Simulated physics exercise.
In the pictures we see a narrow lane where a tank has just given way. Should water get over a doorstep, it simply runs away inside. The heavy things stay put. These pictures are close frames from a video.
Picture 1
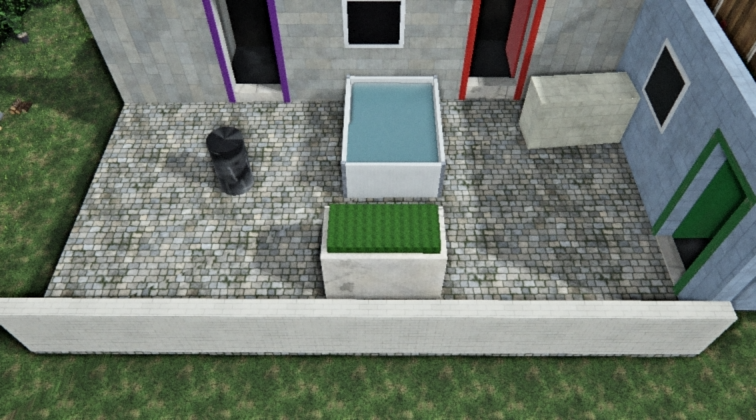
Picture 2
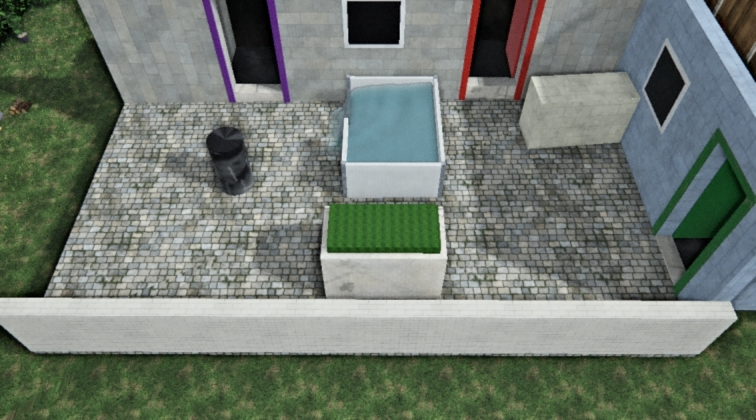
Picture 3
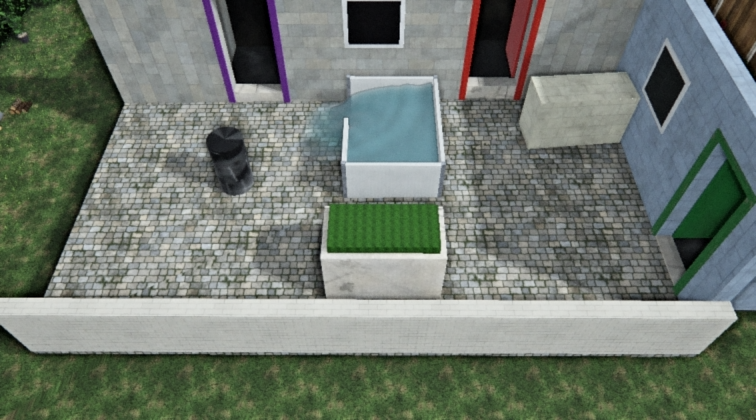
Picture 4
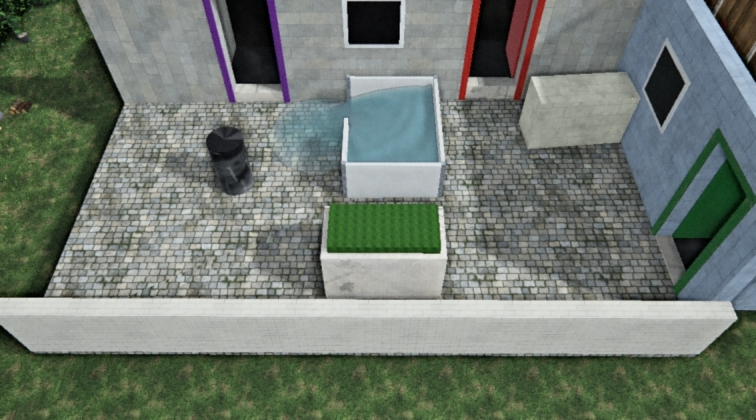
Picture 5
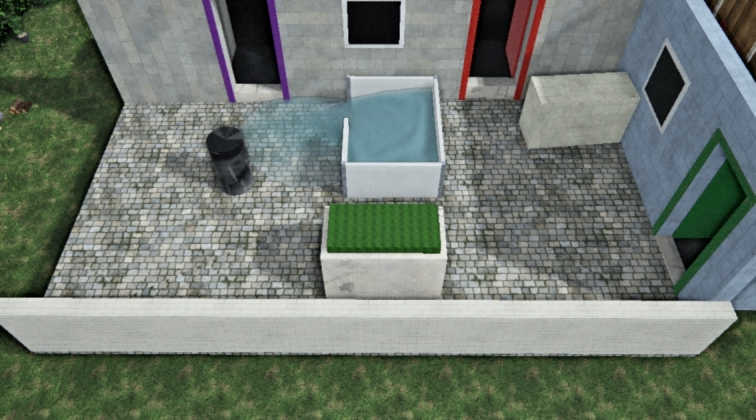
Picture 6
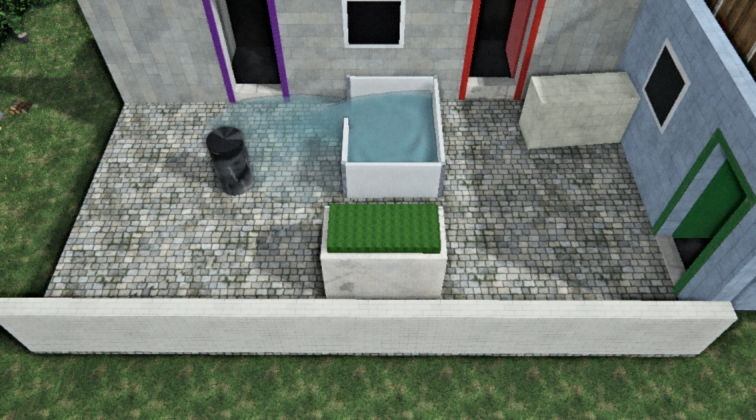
Water pours from the left side of a white open tank in a paved courtyard, seen from high above behind a low white wall. A black bin stands left, a green-topped block in front, a pale block right, with purple and red doorways behind and a green one at right. The water spreads leftward in a thin sheet across the paving, passing behind the bin, while the tank's surface ripples and the camera stays still.
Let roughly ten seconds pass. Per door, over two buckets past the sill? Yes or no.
Purple door no, green door no, red door no.
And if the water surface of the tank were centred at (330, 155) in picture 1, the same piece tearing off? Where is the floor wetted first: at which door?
The door you want is the one in purple.
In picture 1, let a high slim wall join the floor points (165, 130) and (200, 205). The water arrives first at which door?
Answer - the one in purple.
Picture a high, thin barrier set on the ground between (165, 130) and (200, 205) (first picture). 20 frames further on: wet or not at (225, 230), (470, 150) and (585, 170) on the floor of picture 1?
The first is inundated, the second still bare and the third still bare.
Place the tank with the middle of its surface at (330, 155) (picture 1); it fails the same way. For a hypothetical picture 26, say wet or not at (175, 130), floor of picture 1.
Result at that place: Inundated.
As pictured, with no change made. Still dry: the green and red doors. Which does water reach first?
It's the red door.
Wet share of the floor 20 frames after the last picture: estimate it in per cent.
Close to 30 %.
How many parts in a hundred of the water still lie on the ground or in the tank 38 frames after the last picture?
Roughly 38 parts in every hundred.
A moment on, water covers 25 % of the floor; the purple door wet at the sill, nothing in, the green door not reached, the red door not reached.
Next, water covers 30 % of the floor; the purple door wet at the sill, nothing in, the green door not reached, the red door not reached.
Then, water covers 30 % of the floor; the purple door wet at the sill, nothing in, the green door not reached, the red door wet at the sill, nothing in.
Later, water covers 30 % of the floor; the purple door wet at the sill, nothing in, the green door not reached, the red door wet at the sill, nothing in.
In the end, water covers 20 % of the floor; the purple door wet at the sill, nothing in, the green door not reached, the red door wet at the sill, nothing in.
